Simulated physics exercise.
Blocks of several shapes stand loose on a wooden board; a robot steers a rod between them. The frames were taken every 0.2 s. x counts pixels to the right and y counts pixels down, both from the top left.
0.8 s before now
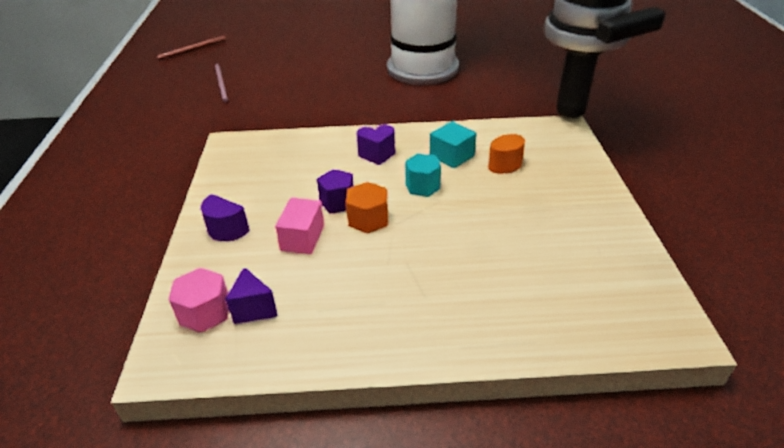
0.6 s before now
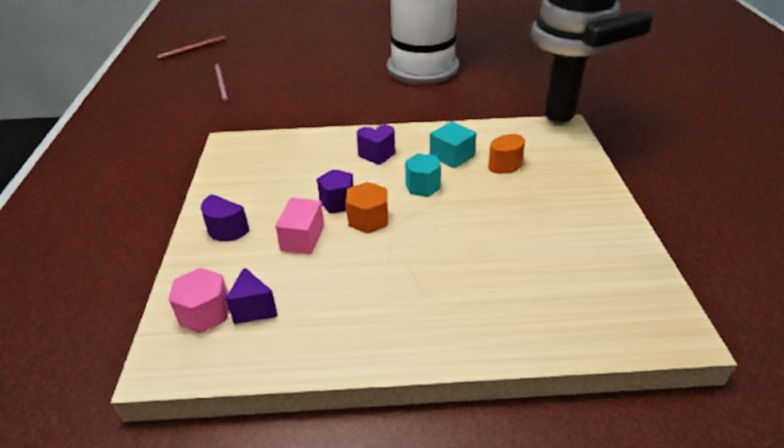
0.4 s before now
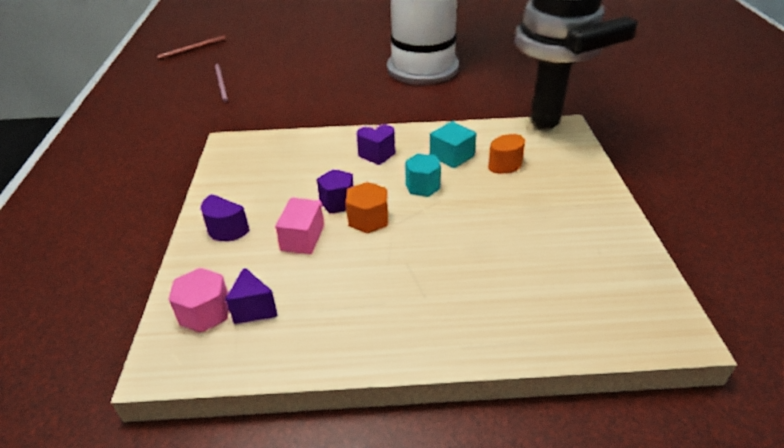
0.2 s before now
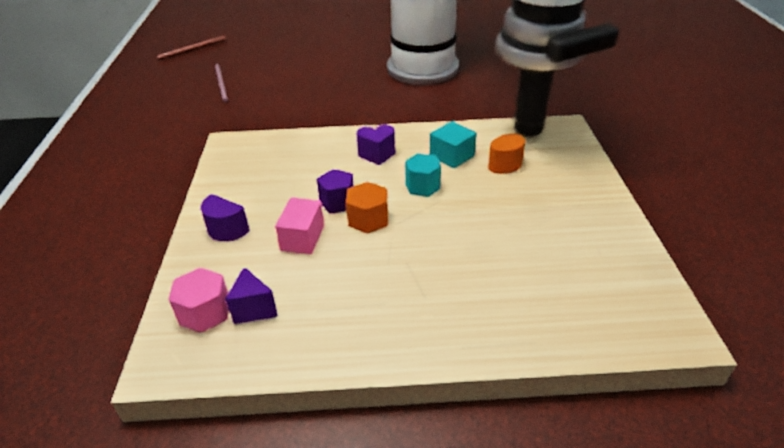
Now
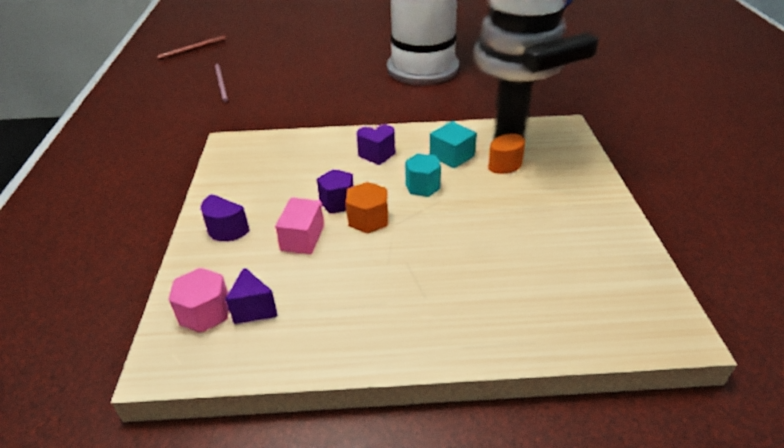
A robot arm moves its black rod left, behind the orange oval block on the board.
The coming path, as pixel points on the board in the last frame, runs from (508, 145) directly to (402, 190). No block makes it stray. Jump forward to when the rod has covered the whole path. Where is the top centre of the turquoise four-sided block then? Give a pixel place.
It sits at (418, 136).
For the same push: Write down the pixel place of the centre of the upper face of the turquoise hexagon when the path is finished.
The centre of its top will be at (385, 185).
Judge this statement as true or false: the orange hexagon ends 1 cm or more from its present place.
That claim is true.
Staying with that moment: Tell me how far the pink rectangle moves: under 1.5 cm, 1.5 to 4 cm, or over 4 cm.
The pink rectangle moves under 1.5 cm.
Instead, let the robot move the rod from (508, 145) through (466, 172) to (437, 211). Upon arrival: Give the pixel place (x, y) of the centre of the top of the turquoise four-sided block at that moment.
Its top middle: (436, 136).
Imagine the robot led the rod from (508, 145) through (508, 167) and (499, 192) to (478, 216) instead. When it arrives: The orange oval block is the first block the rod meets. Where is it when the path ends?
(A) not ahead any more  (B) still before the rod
I choose B.
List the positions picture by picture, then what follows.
The first frame shows rod tip (570, 111); block tops, pink rectangle (299, 213); orange hexagon (367, 195); turquoise hexagon (423, 163); turquoise four-sided block (453, 132); orange oval block (508, 142).
The second frame shows rod (559, 115); blocks unchanged.
The third frame shows rod (545, 121); blocks unchanged.
The fourth frame shows rod (528, 129); blocks unchanged.
The fifth frame shows rod (508, 142); pink rectangle (299, 213); orange hexagon (367, 195); turquoise hexagon (423, 163); turquoise four-sided block (453, 132); orange oval block (508, 142).
On the path given first. One third of the way, rod (476, 155); turquoise four-sided block (439, 134), turned 25° clockwise; orange oval block (508, 145).
Two thirds of the way, rod (440, 169); turquoise hexagon (417, 166); turquoise four-sided block (420, 136), turned 85° clockwise; orange oval block (508, 145).
At the end, rod (402, 185); pink rectangle in place; orange hexagon (358, 203); turquoise hexagon (385, 185), turned 45° anticlockwise; turquoise four-sided block (418, 136), turned 95° clockwise; orange oval block (508, 145).
